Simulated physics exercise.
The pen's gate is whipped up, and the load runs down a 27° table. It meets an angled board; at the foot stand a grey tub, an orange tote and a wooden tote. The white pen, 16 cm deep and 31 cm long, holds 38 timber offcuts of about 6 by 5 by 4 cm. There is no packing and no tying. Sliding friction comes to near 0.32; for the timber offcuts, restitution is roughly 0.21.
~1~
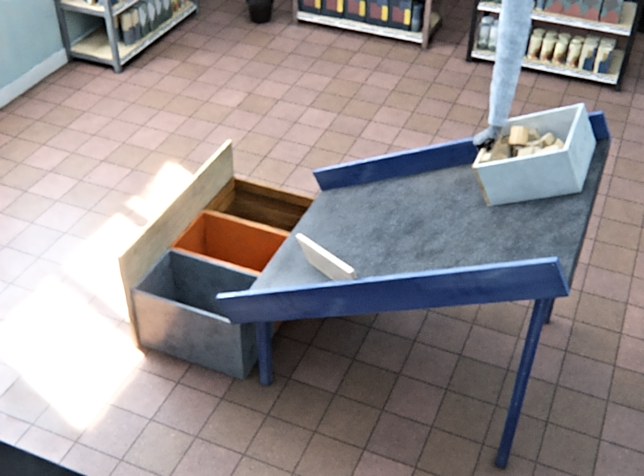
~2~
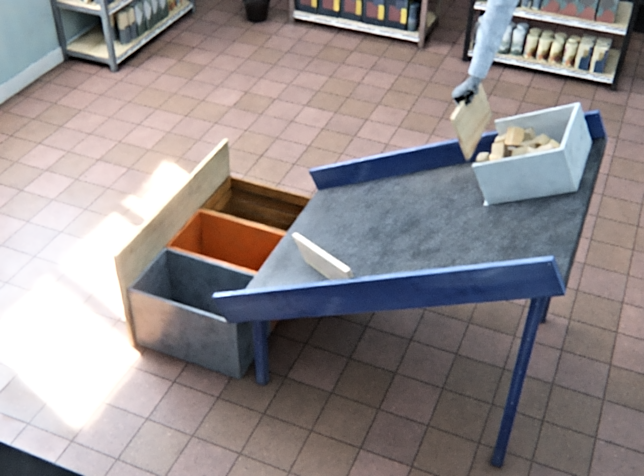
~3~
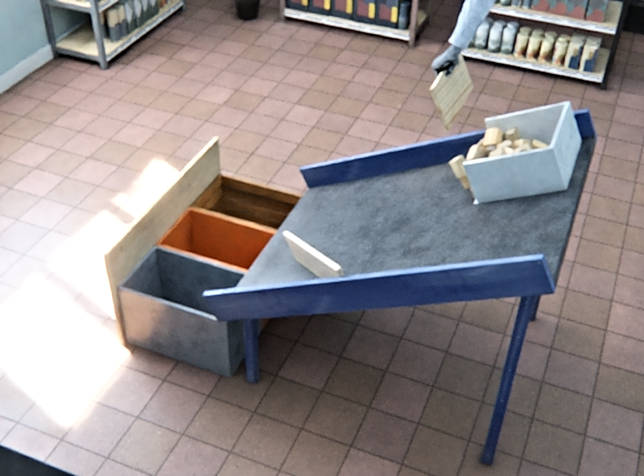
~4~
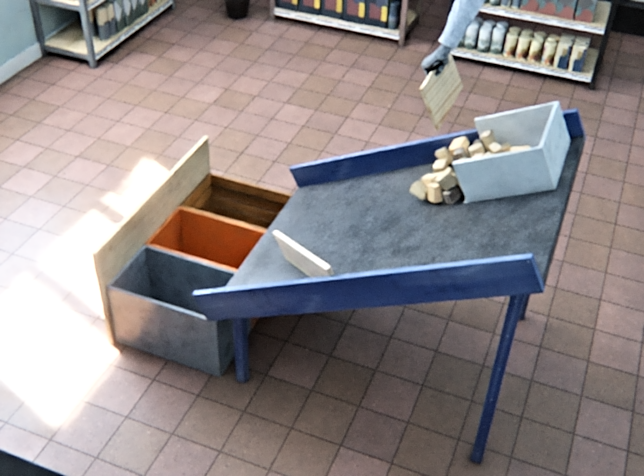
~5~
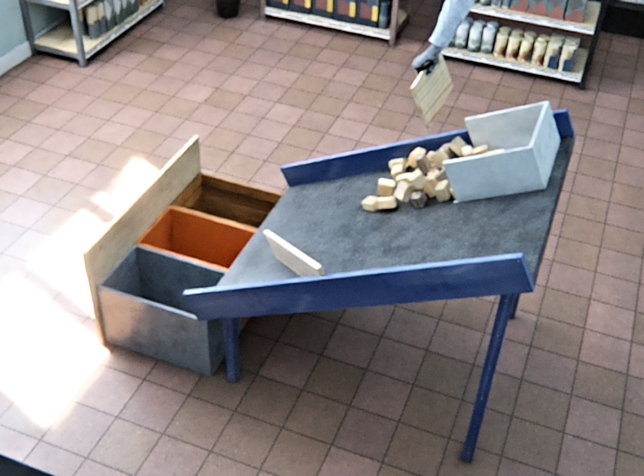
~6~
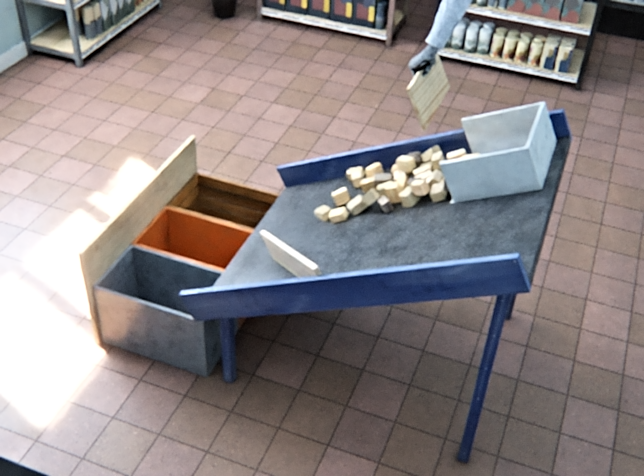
The video shows a gloved hand lifting a wooden gate from a white box on a sloping, blue-edged table, and pale wooden blocks spilling out and spreading down the surface to the left toward an angled board.
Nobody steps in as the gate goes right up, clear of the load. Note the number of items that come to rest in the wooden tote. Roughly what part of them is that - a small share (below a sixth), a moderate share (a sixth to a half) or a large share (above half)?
It is a large share, above half.
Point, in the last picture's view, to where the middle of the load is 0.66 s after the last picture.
(216, 228).
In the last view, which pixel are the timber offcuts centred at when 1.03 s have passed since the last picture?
Look around pixel (202, 245).
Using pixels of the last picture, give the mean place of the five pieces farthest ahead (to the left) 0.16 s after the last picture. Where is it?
They are centred near (288, 205).
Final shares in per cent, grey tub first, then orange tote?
Estimate: 0 % then 25 %.
Then, 0.16 s after the last picture, 1 still in the white pen and 37 on the slope.
Then, 0.37 s after the last picture, 3 in the orange tote, 5 in the wooden tote, 28 on the slope and 2 in the air.
Then, 0.66 s after the last picture, 7 in the orange tote, 18 in the wooden tote, 9 on the slope and 4 in the air.
Final count (1.03 s after the last picture), 10 in the orange tote and 28 in the wooden tote. Asked share, 28 of 38, 74 per cent.
